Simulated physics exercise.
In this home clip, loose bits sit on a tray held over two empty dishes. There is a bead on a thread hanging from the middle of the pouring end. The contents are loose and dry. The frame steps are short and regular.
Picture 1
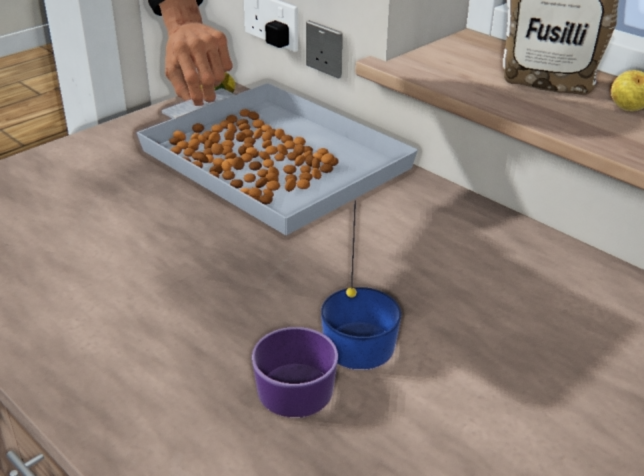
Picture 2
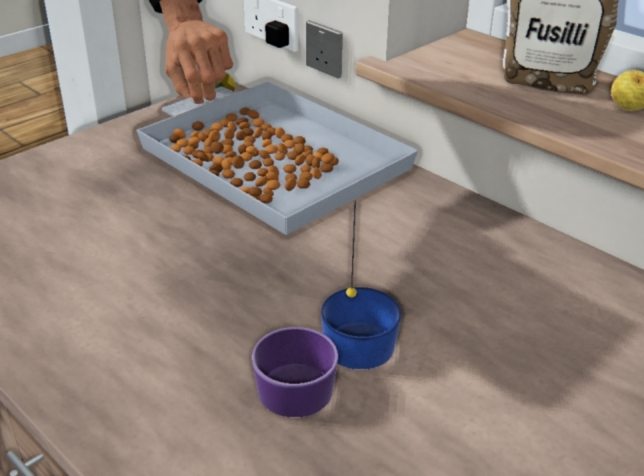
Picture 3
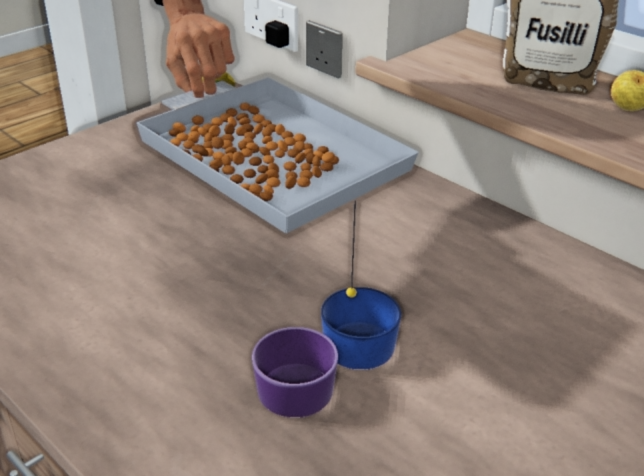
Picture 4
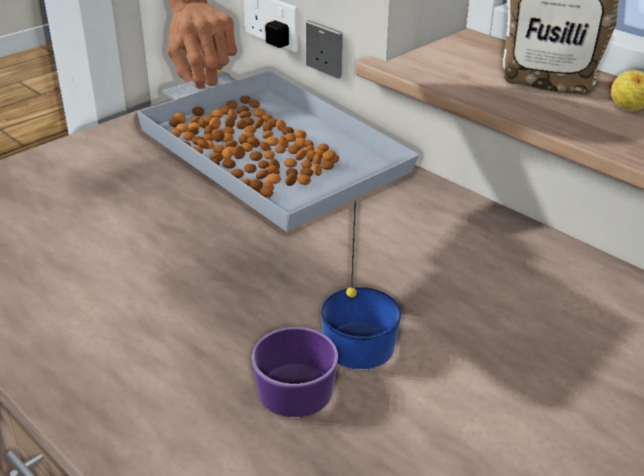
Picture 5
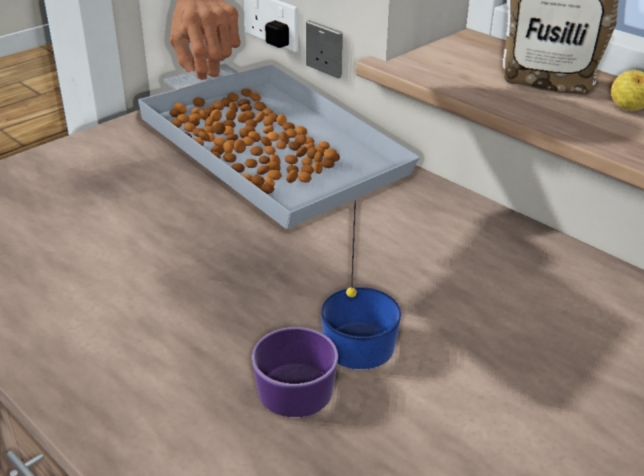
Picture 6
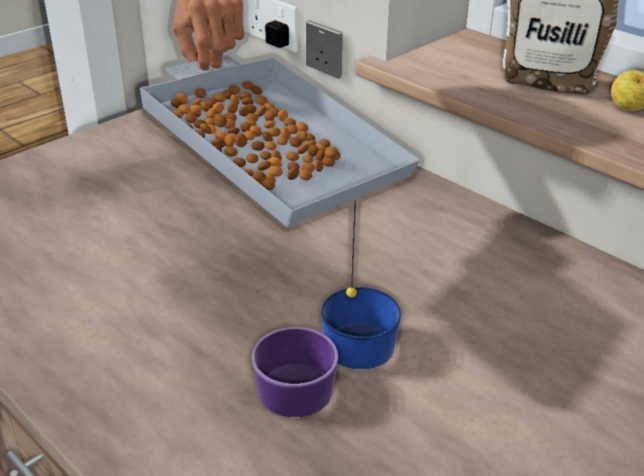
A hand slightly tilts a tray of brown kibble above a purple and a blue dish.
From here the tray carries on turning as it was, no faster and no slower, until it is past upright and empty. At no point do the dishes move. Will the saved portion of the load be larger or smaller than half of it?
It is smaller than half.
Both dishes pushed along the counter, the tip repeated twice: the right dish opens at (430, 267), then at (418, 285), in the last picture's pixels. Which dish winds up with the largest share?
First try, the dish to the right; second try, the dish to the right.
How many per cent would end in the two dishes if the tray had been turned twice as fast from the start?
Roughly 0 percent.
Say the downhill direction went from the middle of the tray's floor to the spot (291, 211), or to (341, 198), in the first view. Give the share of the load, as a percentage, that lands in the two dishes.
Roughly 90 % in the first case and 30 % in the second.
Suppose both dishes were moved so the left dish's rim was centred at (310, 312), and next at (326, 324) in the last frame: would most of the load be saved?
First the smaller part, then the larger part.
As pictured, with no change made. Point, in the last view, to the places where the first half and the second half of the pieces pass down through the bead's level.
First part (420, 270), rest (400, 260).
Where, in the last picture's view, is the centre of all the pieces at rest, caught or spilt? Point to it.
Centre at rest, last view: Approx. (418, 314).
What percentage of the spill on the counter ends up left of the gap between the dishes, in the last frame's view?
Roughly 0 percent.
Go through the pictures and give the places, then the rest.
In the first frame, corners of the pouring end at (286, 215) and (413, 150), level; middle of the load at (247, 158), bits of cat kibble; left dish at (324, 391); right dish at (389, 345); bead on its thread at (352, 292).
In the second frame, corners of the pouring end at (286, 215) and (413, 150), level; middle of the load at (247, 157).
In the third frame, corners of the pouring end at (287, 213) and (413, 152), tipped barely, lowest at the right corner; middle of the load at (247, 153).
In the fourth frame, corners of the pouring end at (288, 211) and (414, 154), tipped a little, lowest at the right corner; middle of the load at (247, 147).
In the fifth frame, corners of the pouring end at (290, 209) and (415, 156), tipped a little, lowest at the right corner; middle of the load at (248, 141).
In the sixth frame, corners of the pouring end at (292, 208) and (415, 159), tipped a little, lowest at the right corner; middle of the load at (249, 136); left dish at (324, 391); right dish at (389, 345).
Soon, tray tipped steeply; all on the tray.
A while on, tray tipped right over; about two thirds on the tray; about a third outside both; a small part in the air.
Towards the end, tray tipped past a quarter turn; a stray few in the right dish; nearly all outside both.
Finally, tray tipped past a quarter turn; none in the left dish; a stray few in the right dish; nearly all outside both.
